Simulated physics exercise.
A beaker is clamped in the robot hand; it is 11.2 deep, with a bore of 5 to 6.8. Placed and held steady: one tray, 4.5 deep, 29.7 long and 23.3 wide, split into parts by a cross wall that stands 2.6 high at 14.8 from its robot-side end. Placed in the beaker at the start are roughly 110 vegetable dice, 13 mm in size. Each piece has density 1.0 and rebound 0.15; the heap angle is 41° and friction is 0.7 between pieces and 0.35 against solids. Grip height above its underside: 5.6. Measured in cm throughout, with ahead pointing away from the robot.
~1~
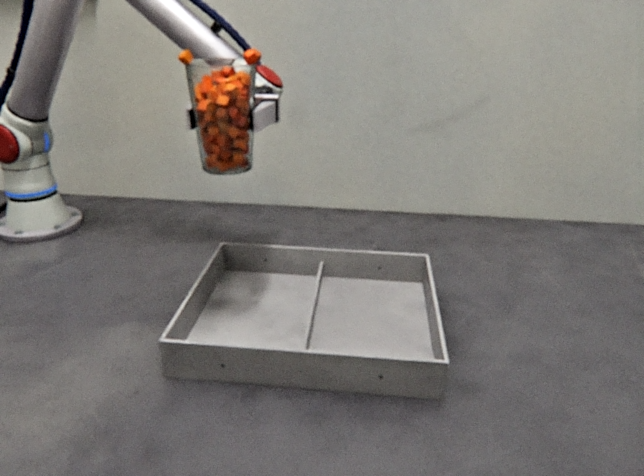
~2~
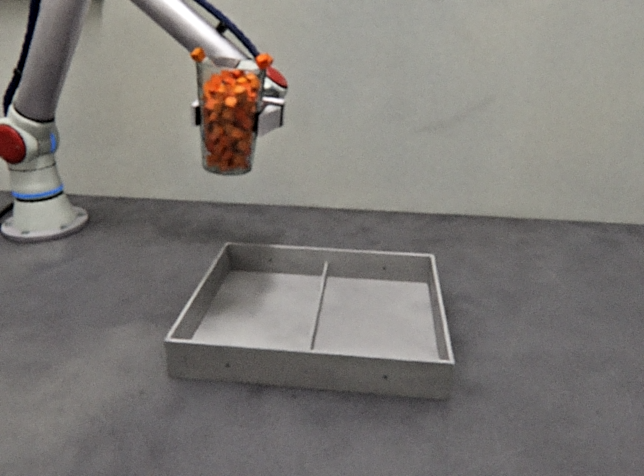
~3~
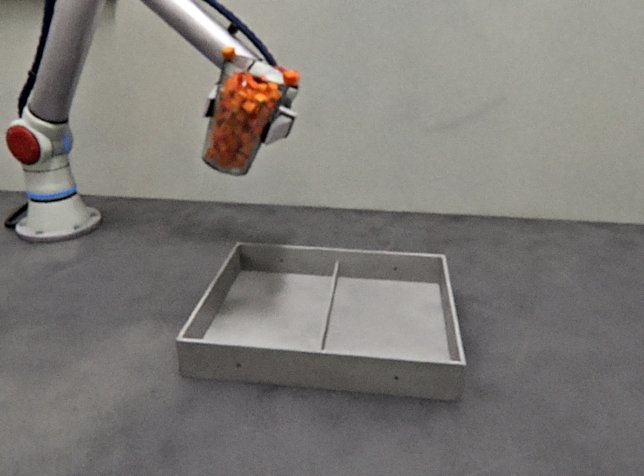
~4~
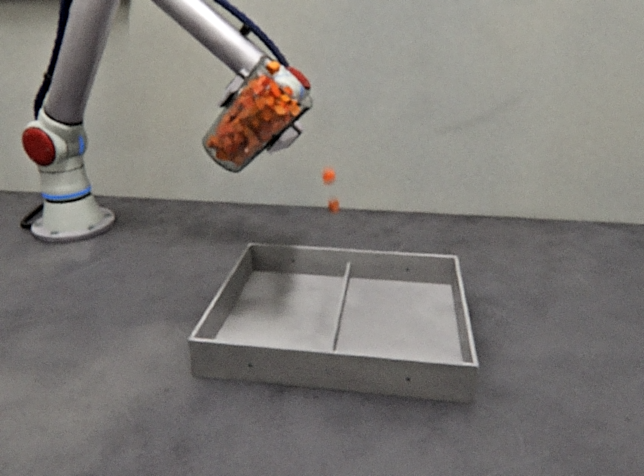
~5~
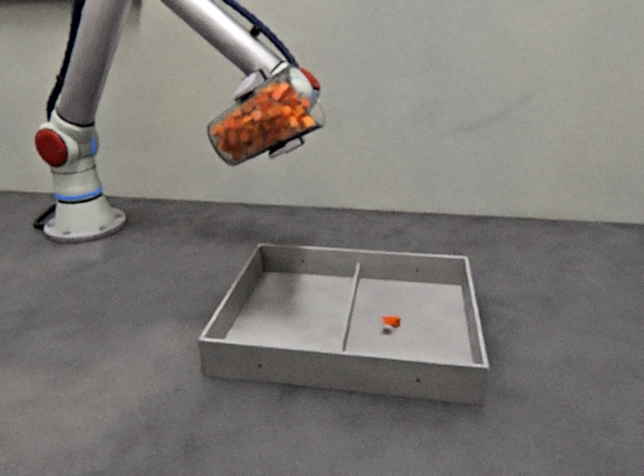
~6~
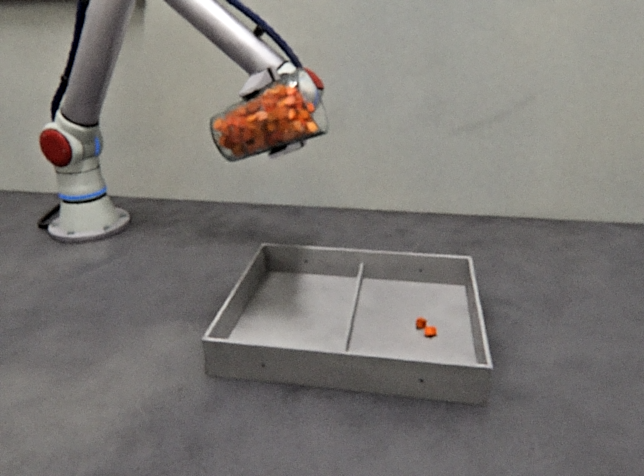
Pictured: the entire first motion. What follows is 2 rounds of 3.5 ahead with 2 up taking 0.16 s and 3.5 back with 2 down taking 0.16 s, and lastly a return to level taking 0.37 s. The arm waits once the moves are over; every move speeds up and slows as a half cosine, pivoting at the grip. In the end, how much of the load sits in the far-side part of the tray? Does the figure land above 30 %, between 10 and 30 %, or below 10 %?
The figure lands below 10 %.
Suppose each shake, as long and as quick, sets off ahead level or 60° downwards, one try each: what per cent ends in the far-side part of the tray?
Try one gives about 5 in a hundred, try two about 0 in a hundred.
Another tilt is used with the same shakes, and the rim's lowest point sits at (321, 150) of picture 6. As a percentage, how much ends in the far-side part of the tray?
About 50 per cent.
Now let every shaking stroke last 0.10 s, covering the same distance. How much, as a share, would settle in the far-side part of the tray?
In that case some 50 per cent.
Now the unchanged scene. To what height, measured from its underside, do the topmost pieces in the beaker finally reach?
Around 10.5 centimetres above the underside.
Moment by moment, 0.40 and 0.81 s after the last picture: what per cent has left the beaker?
First it's 5 percent, and after that 15 percent.
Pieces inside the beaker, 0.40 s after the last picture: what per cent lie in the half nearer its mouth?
Something near 55 per cent is there.
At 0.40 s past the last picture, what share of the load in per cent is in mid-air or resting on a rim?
Around 1 per cent of the load.
Then, 0.40 s after the last picture, tilted 67° forward, highest piece 29 above the table; 103 in the beaker, 4 in the far-side part, 1 in flight or on a rim.
Then, 0.81 s after the last picture, tilted 38° forward, highest piece 29 above the table; 94 in the beaker, 7 in the robot-side part, 7 in the far-side part.
Then, 1.21 s after the last picture, level, highest piece 31 above the table; 94 in the beaker, 7 in the robot-side part, 7 in the far-side part.
Then, 2.26 s after the last picture, level, highest piece 31 above the table; 94 in the beaker, 7 in the robot-side part, 7 in the far-side part.
Final count, 94 in the beaker, 7 in the robot-side part, 7 in the far-side part. That is 6 % in the far-side part of the tray.
